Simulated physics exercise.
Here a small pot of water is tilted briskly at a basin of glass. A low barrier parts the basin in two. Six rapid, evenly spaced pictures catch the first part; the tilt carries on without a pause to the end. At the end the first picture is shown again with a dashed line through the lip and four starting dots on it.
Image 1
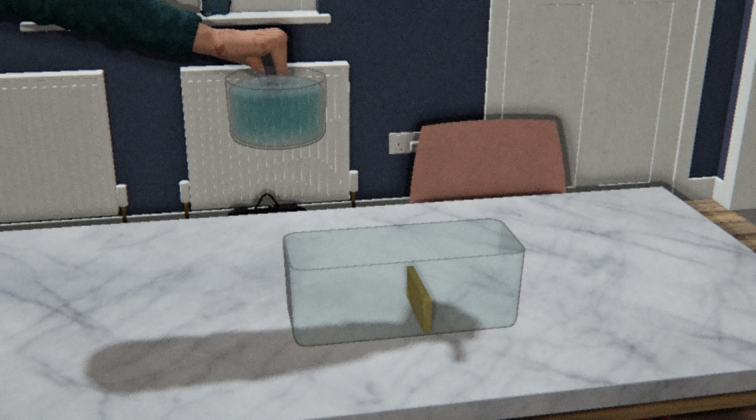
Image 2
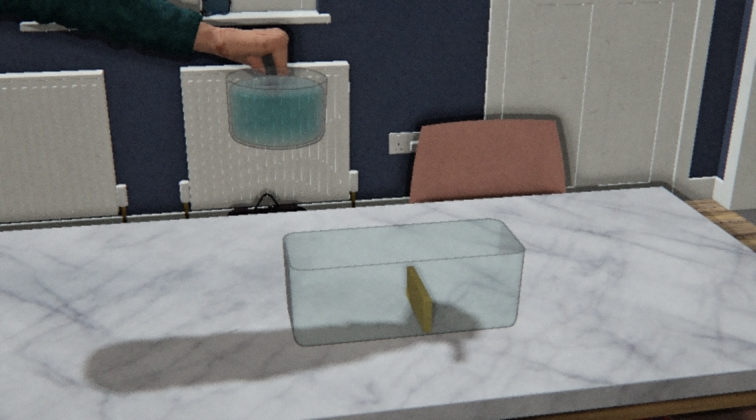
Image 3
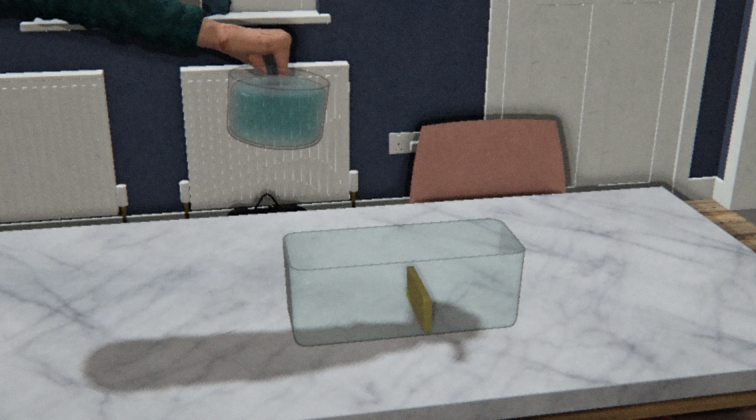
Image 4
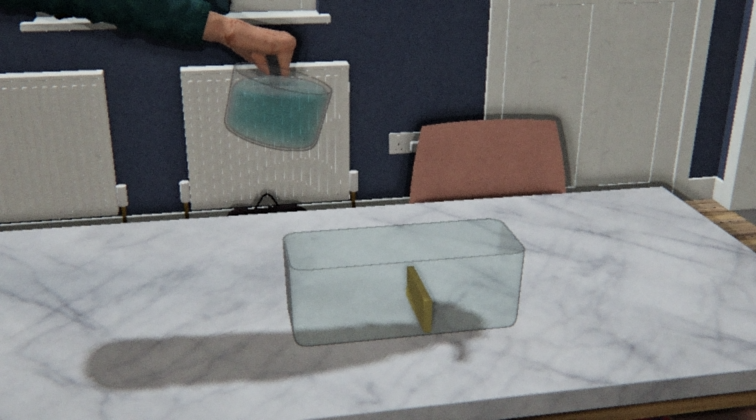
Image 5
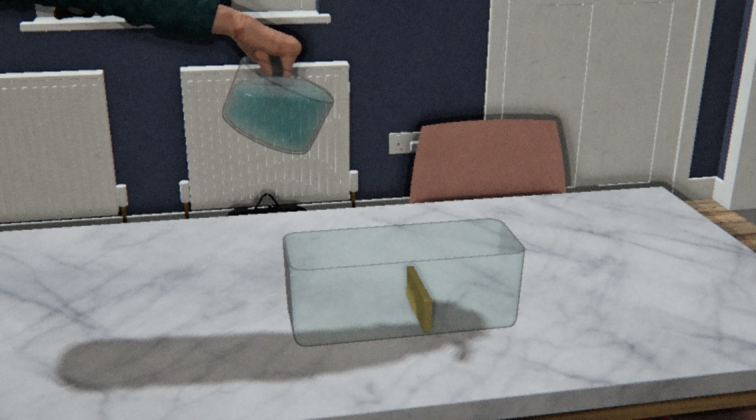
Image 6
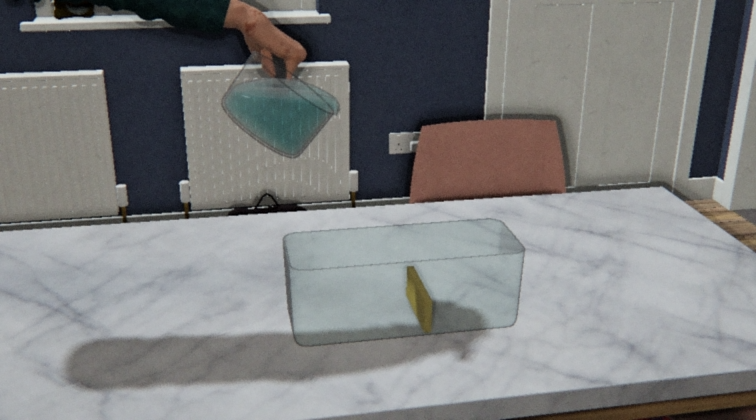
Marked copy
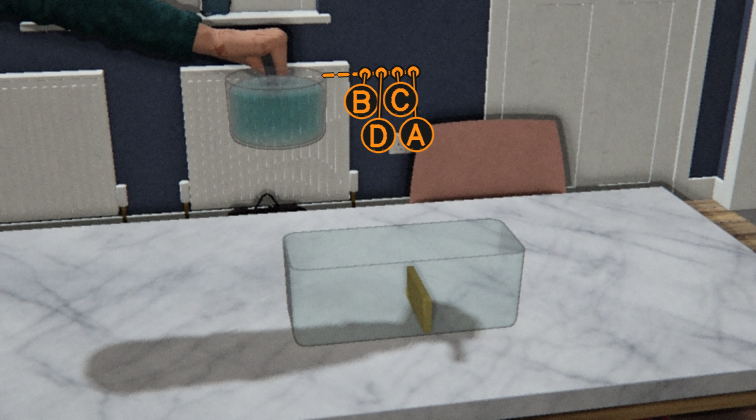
At the start, a hand holds a small clear pot of blue water upright above a glass basin with a low yellowish barrier inside, on a marble table. The hand then tilts the pot to the right, slightly at first and then more steeply, until the water reaches the lowered lip.
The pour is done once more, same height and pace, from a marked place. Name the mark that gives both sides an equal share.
I would pick spot B.
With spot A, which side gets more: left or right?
The right side.
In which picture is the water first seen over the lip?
Picture 5.
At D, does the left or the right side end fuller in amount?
The right side.
On the marked copy, A at (413, 71); B at (365, 73); C at (397, 72); D at (381, 73).
For spot A, about 15 % ends left of the wall and 79 % right of it; 5 % is lost outside.
For spot B, about 52 % ends left of the wall and 45 % right of it; 3 % is lost outside.
For spot C, about 19 % ends left of the wall and 77 % right of it; 4 % is lost outside.
For spot D, about 31 % ends left of the wall and 65 % right of it; 4 % is lost outside.
